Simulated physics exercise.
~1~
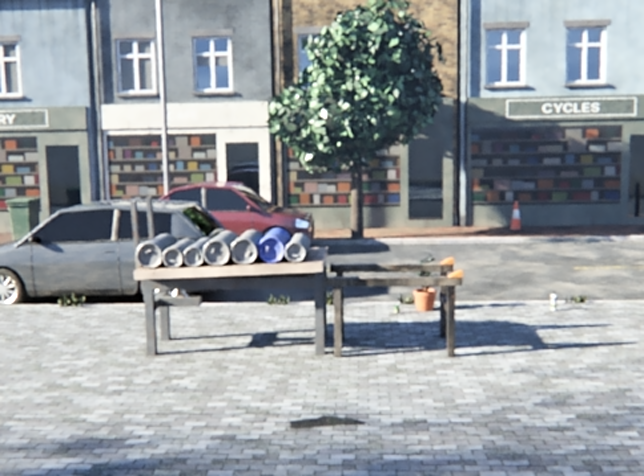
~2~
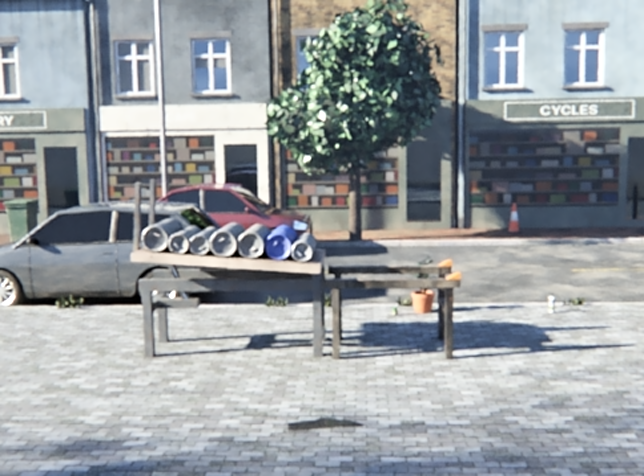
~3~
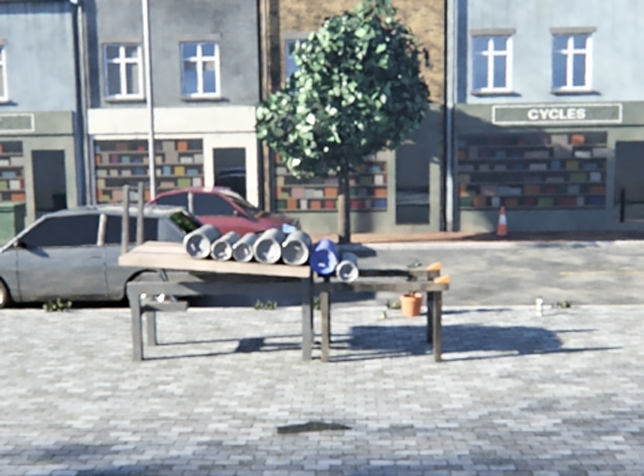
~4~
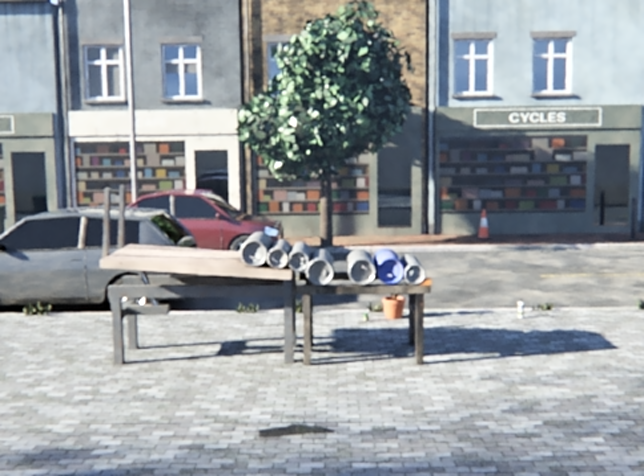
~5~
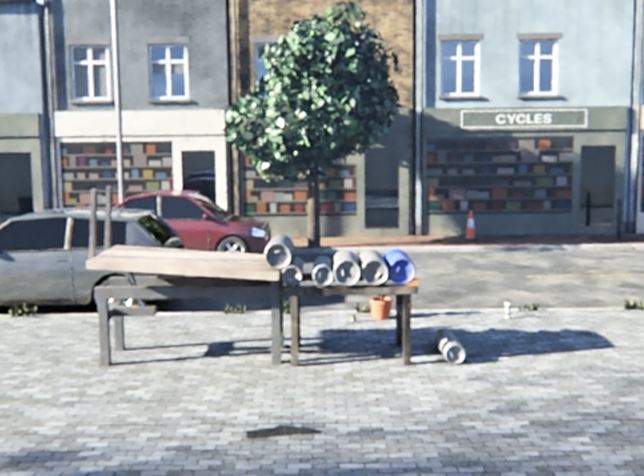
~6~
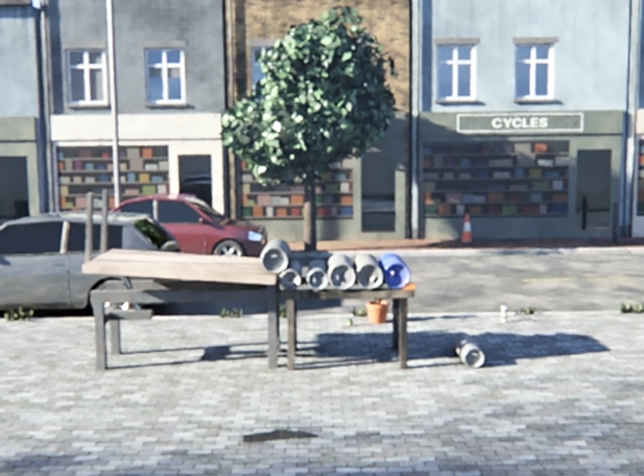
Grey cylinders and a blue one roll right onto a rack, and one grey drops off.
